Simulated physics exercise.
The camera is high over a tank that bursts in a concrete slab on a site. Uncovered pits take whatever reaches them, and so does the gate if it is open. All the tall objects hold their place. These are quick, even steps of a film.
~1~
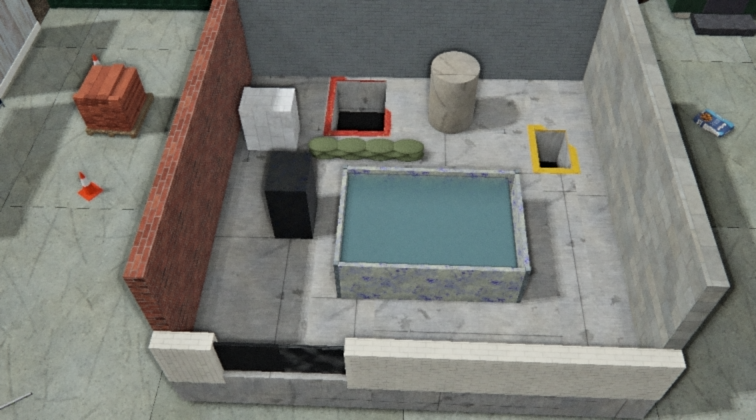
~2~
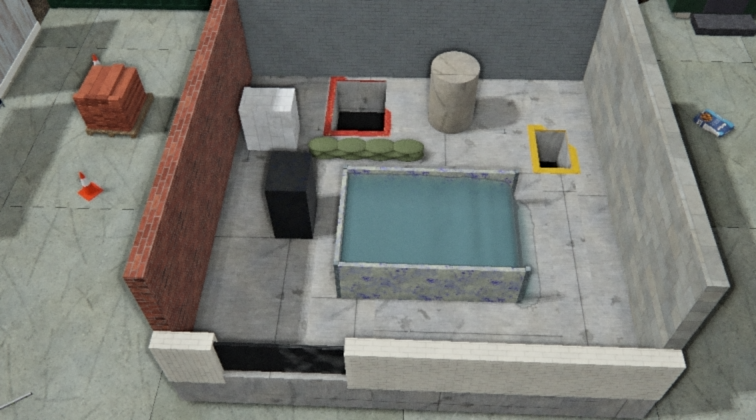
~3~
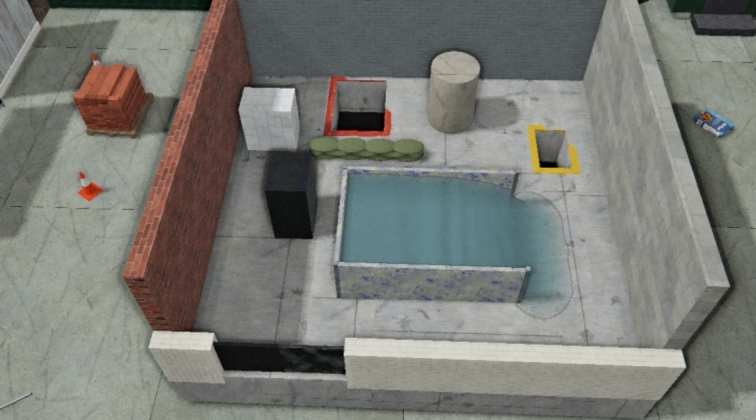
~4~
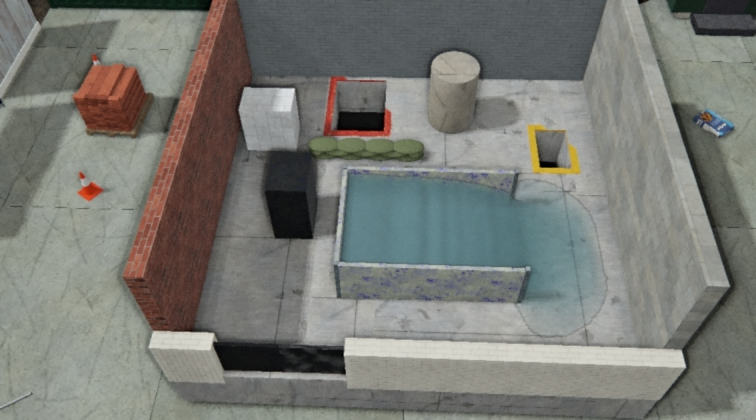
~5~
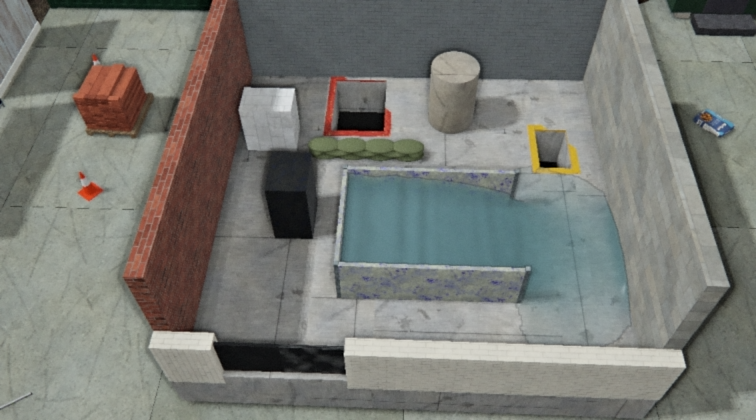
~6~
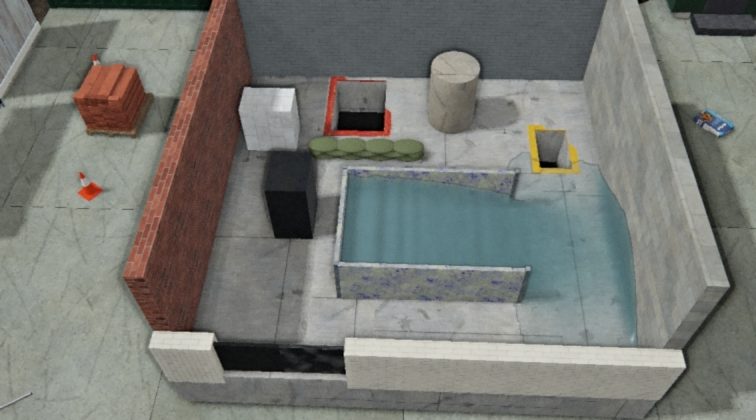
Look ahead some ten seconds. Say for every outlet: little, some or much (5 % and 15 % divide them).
The gate takes under 5 %; the yellow pit takes over 15 %; the red pit takes from 5 to 15 %.
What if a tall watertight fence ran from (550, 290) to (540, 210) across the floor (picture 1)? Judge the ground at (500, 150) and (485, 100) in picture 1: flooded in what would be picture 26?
In turn: Under water, flooded.
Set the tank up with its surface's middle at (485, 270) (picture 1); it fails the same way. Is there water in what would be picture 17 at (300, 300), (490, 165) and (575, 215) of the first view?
In that order: Clear, wet, awash.
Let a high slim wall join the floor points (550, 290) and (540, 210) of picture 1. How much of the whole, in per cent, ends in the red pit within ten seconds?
In per cent: Red 8.
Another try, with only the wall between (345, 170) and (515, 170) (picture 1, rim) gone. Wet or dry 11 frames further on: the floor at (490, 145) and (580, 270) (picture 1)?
As listed: Covered, not flooded.
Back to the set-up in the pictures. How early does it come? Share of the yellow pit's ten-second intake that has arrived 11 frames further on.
About 20 per cent.
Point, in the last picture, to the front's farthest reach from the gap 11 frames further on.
Roughly at (577, 83).
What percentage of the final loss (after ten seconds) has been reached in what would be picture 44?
Close to 65 %.
A moment on, water covers 20 % of the floor; the gate 0 %, the yellow pit 1 %, the red pit 0 %.
Next, water covers 30 % of the floor; the gate 0 %, the yellow pit 5 %, the red pit 0 %.
Then, water covers 60 % of the floor; the gate 0 %, the yellow pit 14 %, the red pit 0 %.
Later, water covers 80 % of the floor; the gate 0 %, the yellow pit 21 %, the red pit 4 %.
In the end, water covers 95 % of the floor; the gate 0 %, the yellow pit 26 %, the red pit 12 %.
